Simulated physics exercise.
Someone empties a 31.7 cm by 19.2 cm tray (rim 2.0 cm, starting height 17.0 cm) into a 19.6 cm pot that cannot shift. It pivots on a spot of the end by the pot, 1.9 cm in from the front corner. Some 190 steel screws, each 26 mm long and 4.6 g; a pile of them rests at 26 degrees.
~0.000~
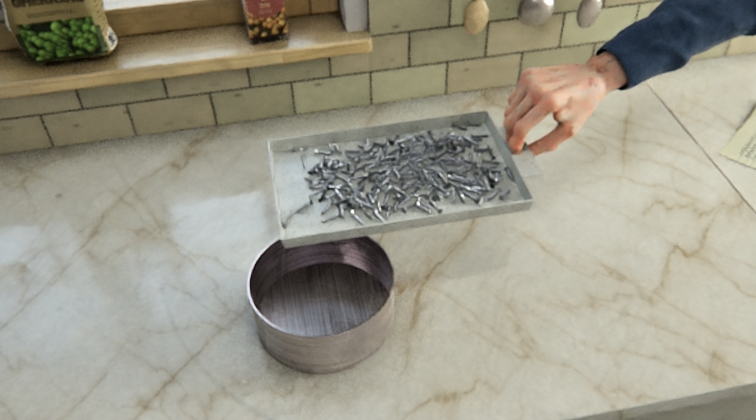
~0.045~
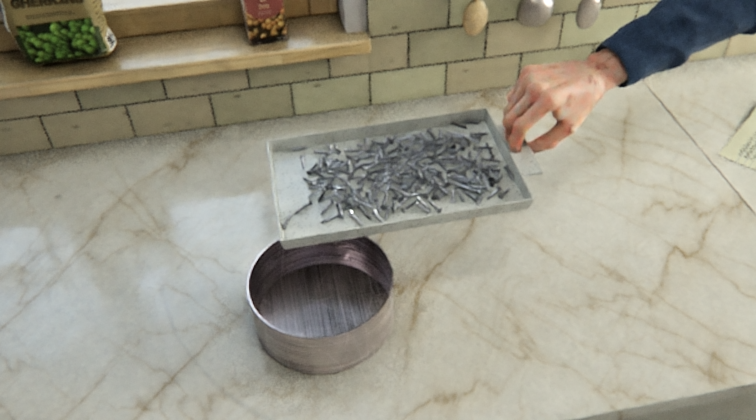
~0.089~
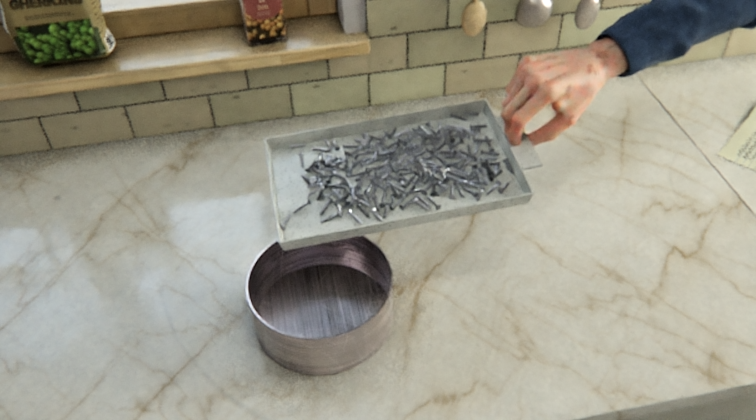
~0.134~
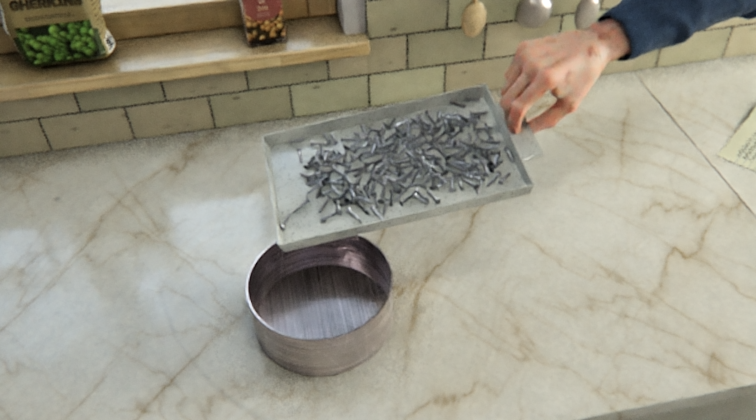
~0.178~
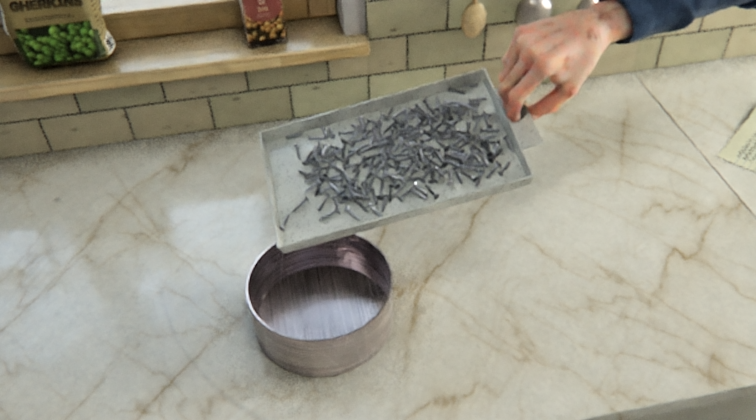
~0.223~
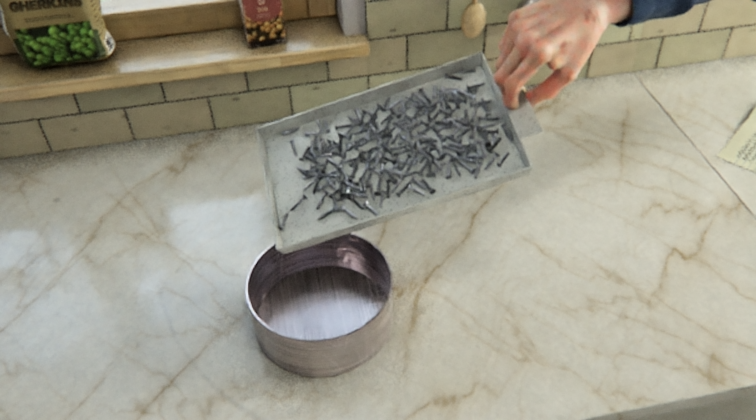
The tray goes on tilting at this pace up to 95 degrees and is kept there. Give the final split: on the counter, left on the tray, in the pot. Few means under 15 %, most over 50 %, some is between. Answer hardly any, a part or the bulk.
Counter: The bulk, tray: Hardly any, pot: A part.
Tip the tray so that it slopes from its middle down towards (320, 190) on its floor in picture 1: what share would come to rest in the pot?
About 10 per cent.
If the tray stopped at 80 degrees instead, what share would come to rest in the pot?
It would be near 30 per cent.
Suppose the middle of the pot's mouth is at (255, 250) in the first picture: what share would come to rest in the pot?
Some 5 per cent.
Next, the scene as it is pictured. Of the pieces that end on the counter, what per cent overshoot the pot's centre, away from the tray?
Some 100 per cent.
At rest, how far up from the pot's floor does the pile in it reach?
About 1.5 cm.
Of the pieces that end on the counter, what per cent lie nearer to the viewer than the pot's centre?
Some 90 per cent.
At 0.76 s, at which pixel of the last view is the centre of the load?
At about (264, 272).
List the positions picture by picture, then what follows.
Tray tilt 0 degrees, front corners at (284, 237) and (531, 198); middle of the pieces at (405, 174); pot at (321, 277), in the first frame.
Tray tilt 1 degrees, front corners at (283, 238) and (530, 197); middle of the pieces at (404, 174), in the second frame.
Tray tilt 4 degrees, front corners at (281, 240) and (530, 192), lowest corner left front; middle of the pieces at (403, 169), in the third frame.
Tray tilt 9 degrees, front corners at (281, 242) and (530, 183), lowest corner left front; middle of the pieces at (402, 162), in the fourth frame.
Tray tilt 14 degrees, front corners at (280, 244) and (530, 174), lowest corner left front; middle of the pieces at (400, 155), in the fifth frame.
Tray tilt 19 degrees, front corners at (279, 246) and (529, 165), lowest corner left front; middle of the pieces at (397, 148); pot at (319, 280). Its pace works out near 115 degrees a second, in the sixth frame.
After 0.54 s, tilt 56 degrees; the tray holds 100 %, the pot 0 %.
Then, at 0.76 s, tilt 82 degrees; the tray holds 45 %, the pot 0 %.
Then, at 1.09 s, tilt 95 degrees; the tray holds 0 %, the pot 25 %.
By 2.0 s all is still; counter 75 %, tray 0 %, pot 25 %.
